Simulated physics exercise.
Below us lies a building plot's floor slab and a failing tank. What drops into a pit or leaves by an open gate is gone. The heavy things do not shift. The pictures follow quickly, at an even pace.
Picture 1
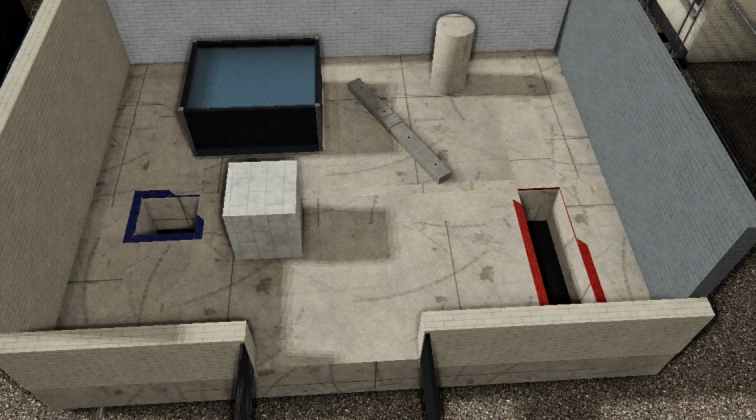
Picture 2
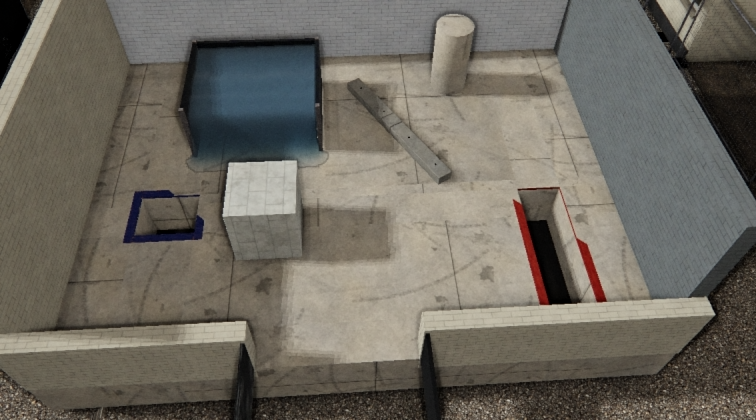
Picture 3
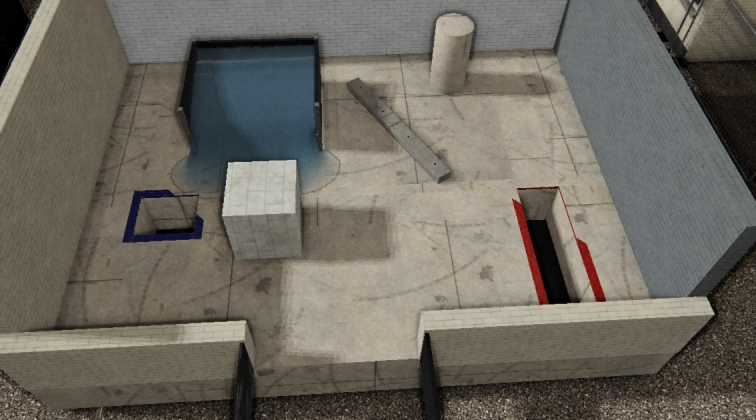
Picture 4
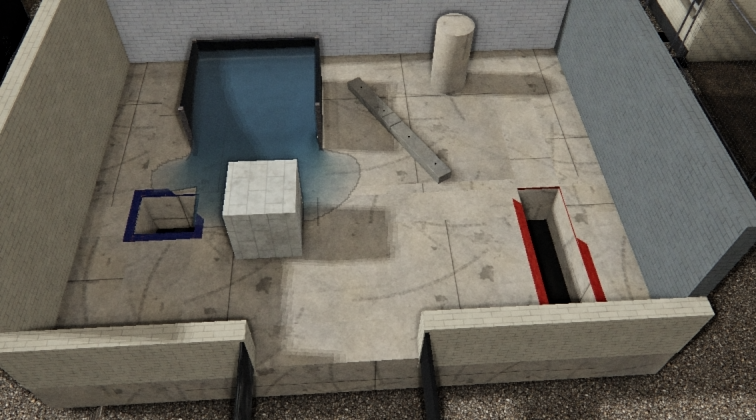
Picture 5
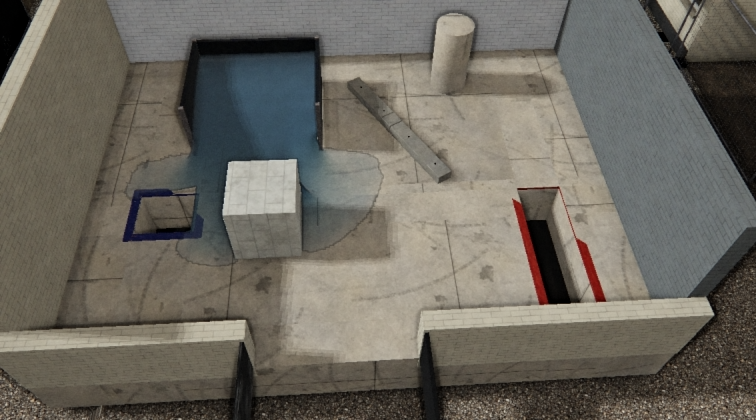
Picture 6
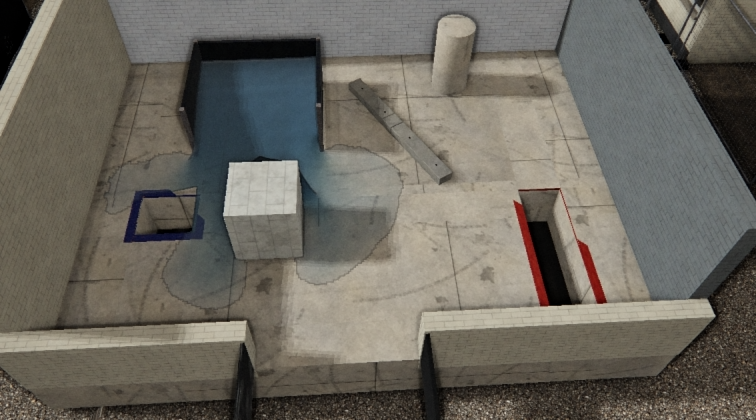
The footage shows a dark-walled tank of blue water on a walled concrete slab; its front opens and water pours out, spreading toward the viewer, around both sides of a pale block and beside a blue-edged pit.
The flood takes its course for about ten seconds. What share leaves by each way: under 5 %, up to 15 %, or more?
One by one: The gate takes between 5 and 15 %; the blue pit takes above 15 %; the red pit takes above 15 %.
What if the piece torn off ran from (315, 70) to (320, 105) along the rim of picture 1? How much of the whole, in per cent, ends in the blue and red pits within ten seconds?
In per cent: Blue 0, red 40.
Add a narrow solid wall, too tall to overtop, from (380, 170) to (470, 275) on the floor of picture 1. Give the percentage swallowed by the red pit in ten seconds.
Roughly, in per cent: Red 10.
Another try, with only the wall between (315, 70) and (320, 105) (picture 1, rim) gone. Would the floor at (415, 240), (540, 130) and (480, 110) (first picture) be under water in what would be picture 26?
In that order: Wet, flooded, under water.
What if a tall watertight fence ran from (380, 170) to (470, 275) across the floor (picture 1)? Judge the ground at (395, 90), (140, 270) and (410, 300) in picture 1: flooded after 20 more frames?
In turn: Not flooded, covered, awash.
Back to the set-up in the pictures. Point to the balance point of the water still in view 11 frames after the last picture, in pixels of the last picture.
At about (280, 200).
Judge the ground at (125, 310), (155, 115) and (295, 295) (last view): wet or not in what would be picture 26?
One after the other: Flooded, free of water, under water.
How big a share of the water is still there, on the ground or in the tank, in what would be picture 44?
Close to 40 %.
A moment on, water covers 30 % of the floor; the gate 1 %, the blue pit 12 %, the red pit 0 %.
Next, water covers 45 % of the floor; the gate 2 %, the blue pit 21 %, the red pit 2 %.
Then, water covers 55 % of the floor; the gate 5 %, the blue pit 30 %, the red pit 9 %.
Later, water covers 60 % of the floor; the gate 6 %, the blue pit 38 %, the red pit 15 %.
In the end, water covers 60 % of the floor; the gate 10 %, the blue pit 43 %, the red pit 19 %.
